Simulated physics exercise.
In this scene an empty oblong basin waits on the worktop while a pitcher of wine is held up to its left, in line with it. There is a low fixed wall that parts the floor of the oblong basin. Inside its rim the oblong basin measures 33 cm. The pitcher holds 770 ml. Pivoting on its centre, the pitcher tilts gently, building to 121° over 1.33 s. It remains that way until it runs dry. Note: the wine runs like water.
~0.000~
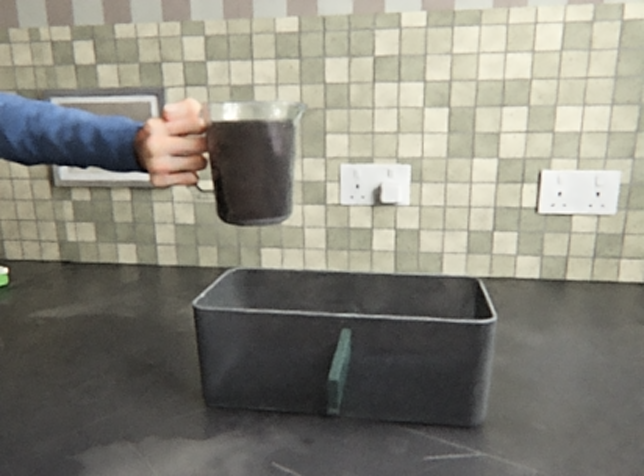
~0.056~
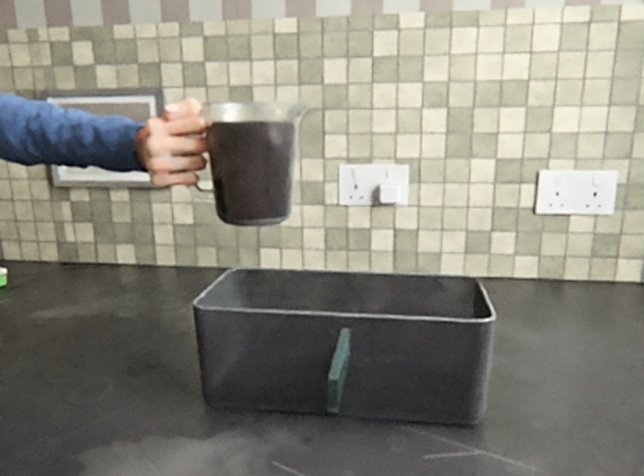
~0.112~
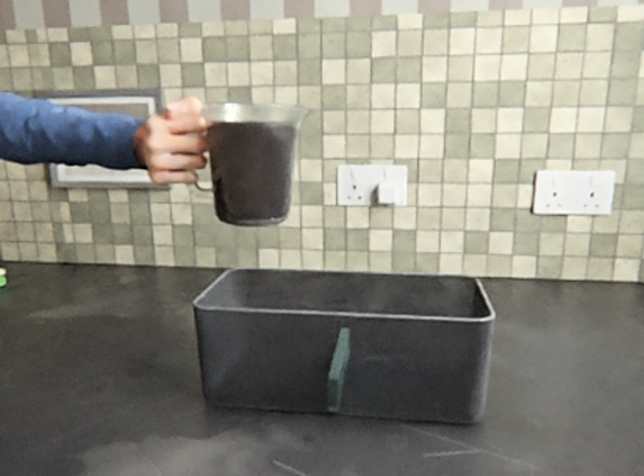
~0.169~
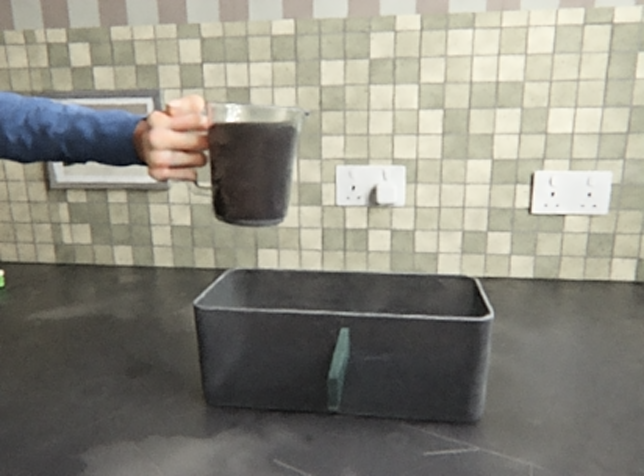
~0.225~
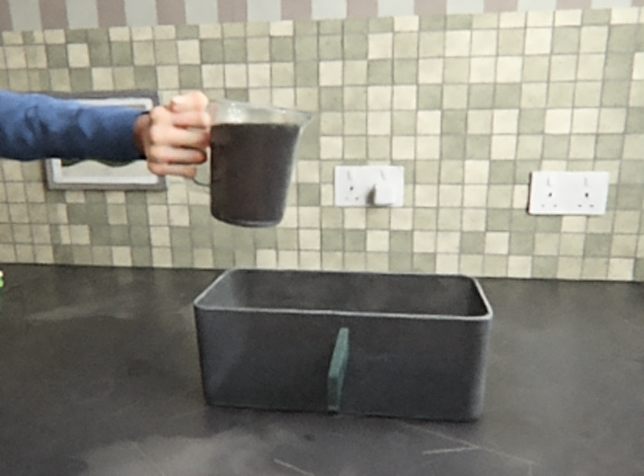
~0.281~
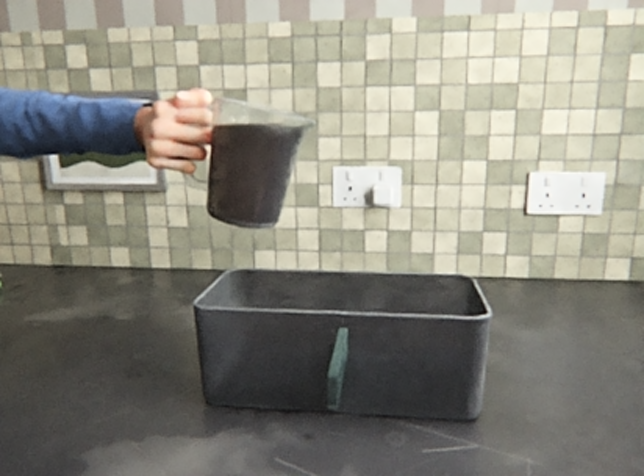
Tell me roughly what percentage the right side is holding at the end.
At the end it holds about 89 per cent.
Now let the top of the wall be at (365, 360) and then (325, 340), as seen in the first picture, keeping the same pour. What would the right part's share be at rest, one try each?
65 in a hundred, followed by 95 in a hundred.
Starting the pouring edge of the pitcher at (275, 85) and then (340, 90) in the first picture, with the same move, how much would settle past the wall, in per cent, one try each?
I'd say 70 percent on the first go, 95 percent on the next.
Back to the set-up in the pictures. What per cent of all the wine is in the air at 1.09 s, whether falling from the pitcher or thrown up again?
Some 16 % is up in the air.
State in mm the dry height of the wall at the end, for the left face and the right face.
Left side: Around 38 mm. Right side: Around 12 mm.
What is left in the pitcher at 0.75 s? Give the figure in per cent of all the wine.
I'd estimate some 76 % remains.
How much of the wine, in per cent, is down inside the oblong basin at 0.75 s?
Fraction in basin: Approx. 7%.
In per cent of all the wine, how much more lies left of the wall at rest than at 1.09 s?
Near 8 percent, give or take.
By 0.75 s the tilt is 72° and 76 per cent is still to pour, 0 is left of the wall and 7 right of it.
By 1.09 s the tilt is 111° and 15 per cent is still to pour, 2 is left of the wall and 66 right of it.
By 1.44 s the tilt is 121° and 0 per cent is still to pour, 10 is left of the wall and 89 right of it.
By 1.83 s the tilt is 121° and 0 per cent is still to pour, 10 is left of the wall and 89 right of it.
At rest 10 per cent lies left of the wall, 89 right of it and 1 outside.
